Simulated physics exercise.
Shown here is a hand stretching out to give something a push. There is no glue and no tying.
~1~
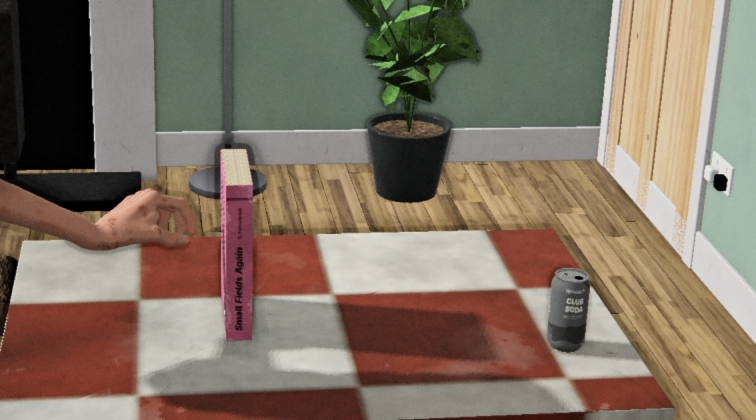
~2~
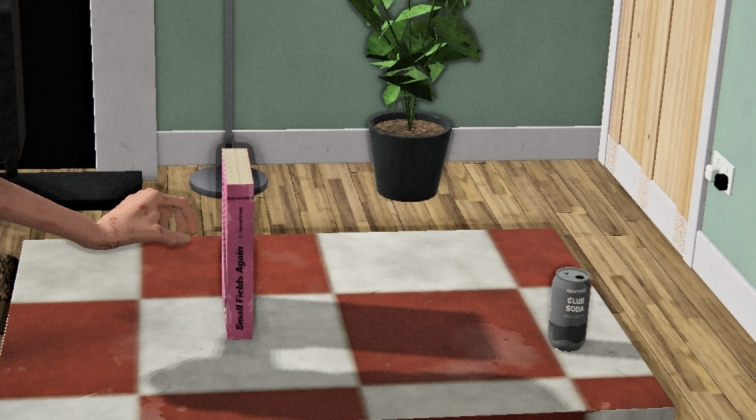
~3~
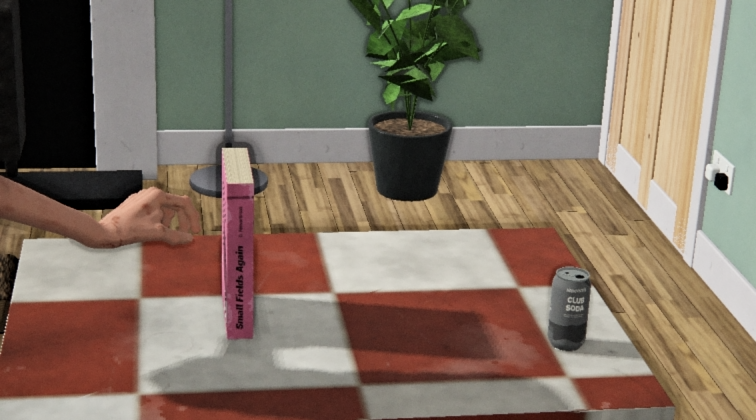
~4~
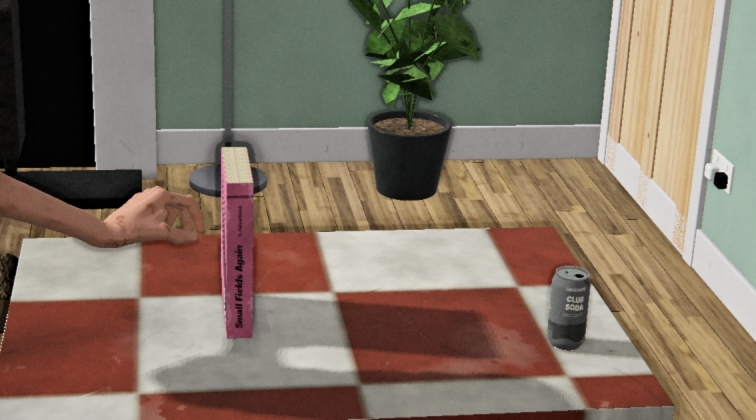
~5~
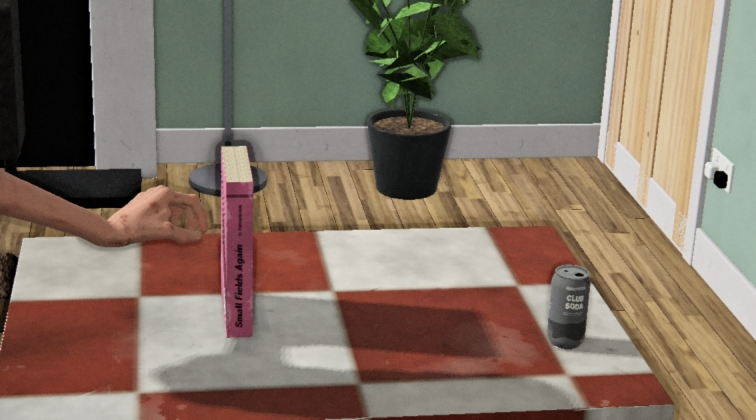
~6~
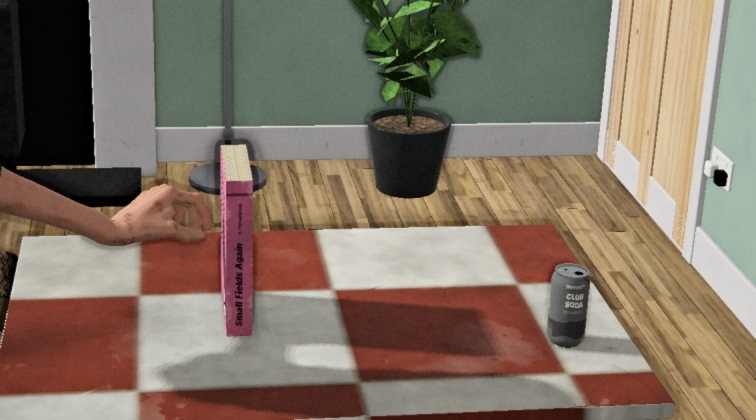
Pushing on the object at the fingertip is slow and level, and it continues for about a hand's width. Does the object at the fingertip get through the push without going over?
Capsizes.
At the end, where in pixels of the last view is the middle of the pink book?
Roughly (335, 299).
Then, 1.00 s past the last view, pink book rocked 42° from its first pose near (294, 249).
Then, 1.10 s past the last view, pink book on its side near (327, 284).
Finally, down or leaning hard on the table, pink book. Final places as the last picture's camera would see them, pink book near (335, 299).
